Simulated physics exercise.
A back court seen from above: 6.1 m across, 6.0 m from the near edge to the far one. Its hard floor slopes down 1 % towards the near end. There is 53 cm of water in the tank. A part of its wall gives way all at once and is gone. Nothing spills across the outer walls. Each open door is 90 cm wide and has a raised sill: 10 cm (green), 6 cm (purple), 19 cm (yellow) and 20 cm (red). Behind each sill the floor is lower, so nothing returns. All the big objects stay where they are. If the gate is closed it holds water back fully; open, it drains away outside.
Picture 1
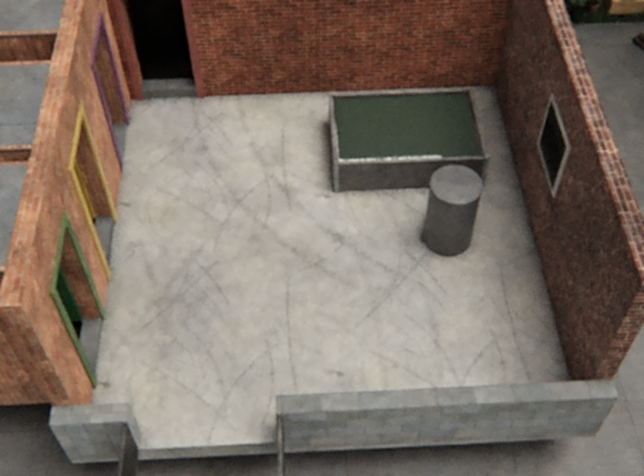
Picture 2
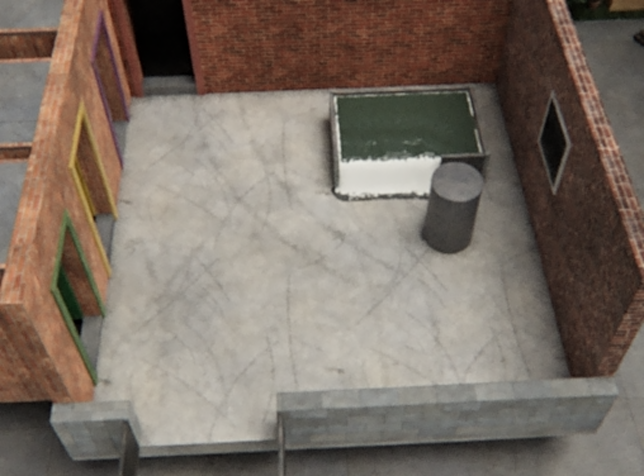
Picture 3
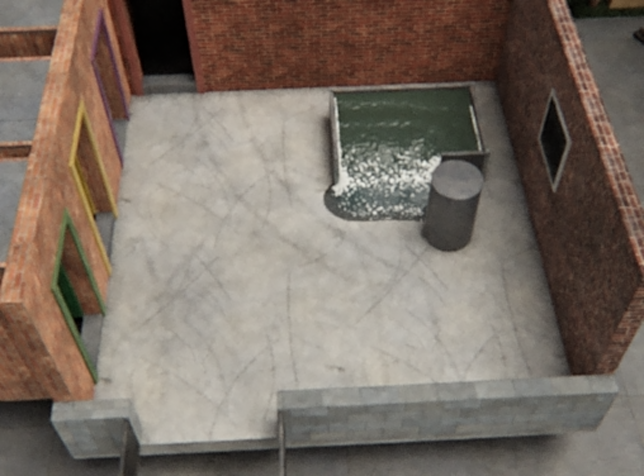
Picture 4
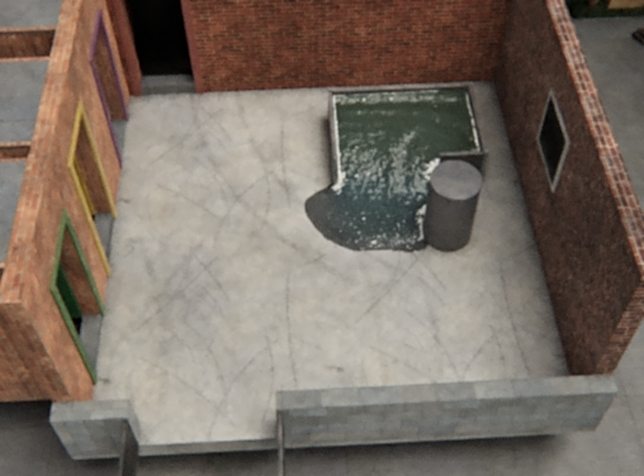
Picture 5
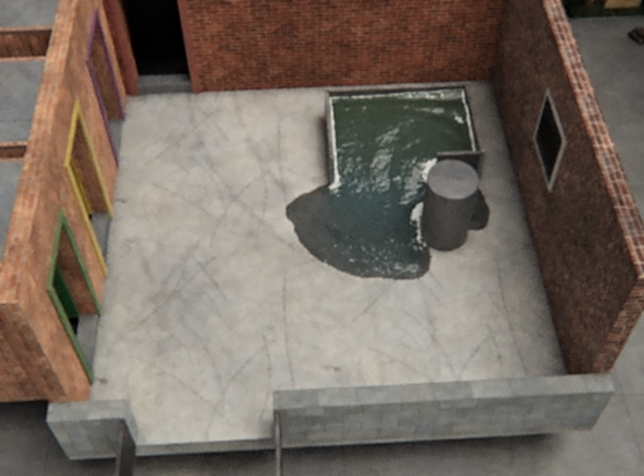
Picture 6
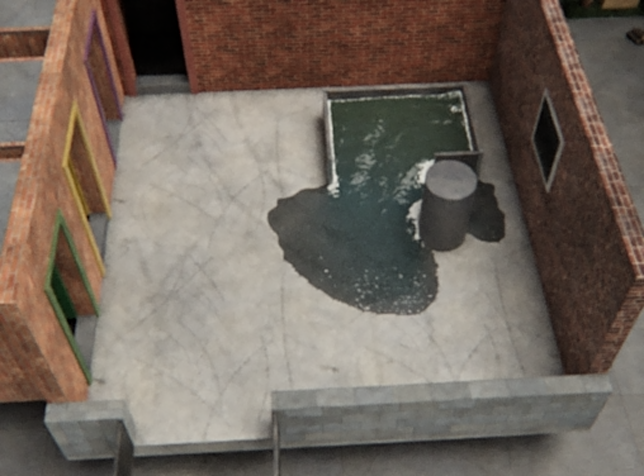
Water pours through the open front of a rectangular tank in a brick-walled court, foaming white at first, then spreads around a grey cylinder and across the pale floor towards the near end in a widening dark pool.
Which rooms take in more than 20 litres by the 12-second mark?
Within that time: At the green door it stays under the limit; at the purple door it stays under the limit; at the yellow door it stays under the limit; at the red door it stays under the limit.
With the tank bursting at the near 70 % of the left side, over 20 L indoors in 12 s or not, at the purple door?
Then: Purple over.
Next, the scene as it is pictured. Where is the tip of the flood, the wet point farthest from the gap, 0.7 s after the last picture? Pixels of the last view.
Around (346, 415).
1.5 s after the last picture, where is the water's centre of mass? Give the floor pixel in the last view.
Near (376, 243).
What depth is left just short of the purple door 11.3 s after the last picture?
About 2.0 cm.
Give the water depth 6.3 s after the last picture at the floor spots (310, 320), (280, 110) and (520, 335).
Roughly 4, 0 and 6 cm, in turn.
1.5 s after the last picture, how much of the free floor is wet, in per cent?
About 45 per cent.
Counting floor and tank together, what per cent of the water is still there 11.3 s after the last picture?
Some 70 per cent remains.
Then, 0.7 s after the last picture water covers 30 % of the floor and is deepest (27 cm) near (416, 219); green door not reached, purple door not reached, yellow door not reached, red door not reached.
Then, 1.5 s after the last picture water covers 45 % of the floor and is deepest (24 cm) near (332, 416); green door not reached, purple door not reached, yellow door not reached, red door not reached.
Then, 2.8 s after the last picture water covers 55 % of the floor and is deepest (26 cm) near (85, 430); green door 5 cm at the sill, 0 L in, purple door not reached, yellow door not reached, red door not reached.
Then, 6.3 s after the last picture water covers 75 % of the floor and is deepest (10 cm) near (459, 189); green door 7 cm at the sill, 1 L in, purple door not reached, yellow door 3 cm at the sill, 0 L in, red door not reached.
Then, 11.3 s after the last picture water covers 95 % of the floor and is deepest (6 cm) near (85, 430); green door 5 cm at the sill, 1 L in, purple door 2 cm at the sill, 0 L in, yellow door 3 cm at the sill, 0 L in, red door 2 cm at the sill, 0 L in.
